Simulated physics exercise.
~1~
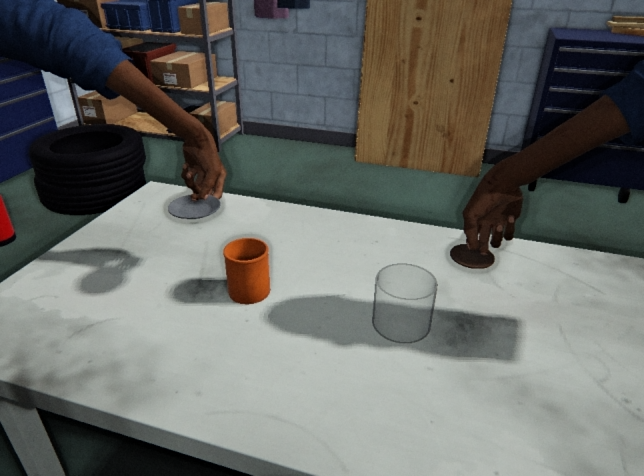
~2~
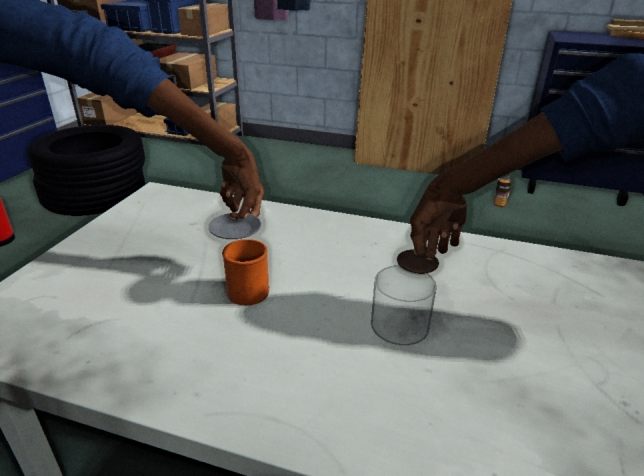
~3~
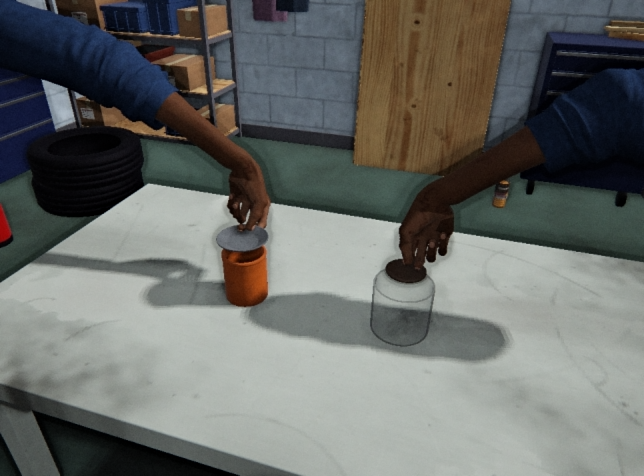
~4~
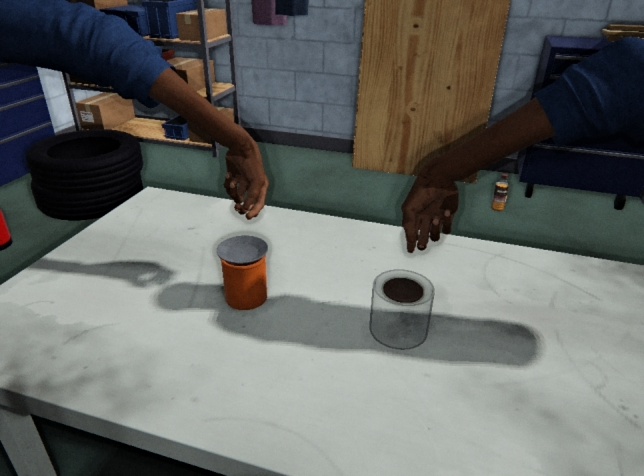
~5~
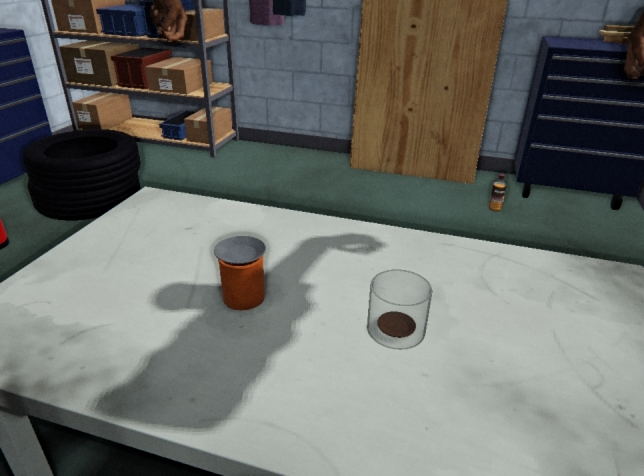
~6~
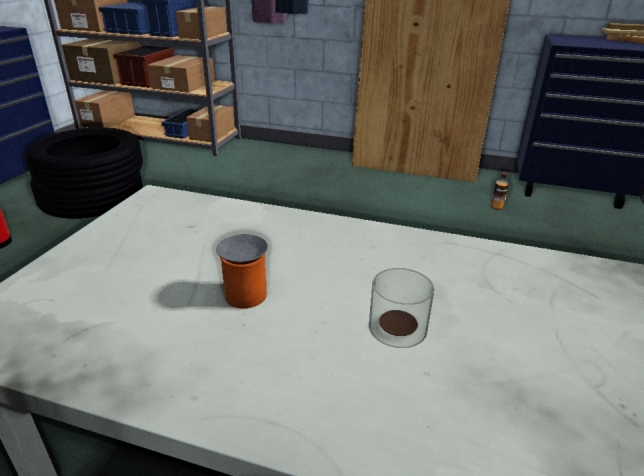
Two hands release round discs; the brown one drops inside the clear glass, the grey covers the orange beaker.
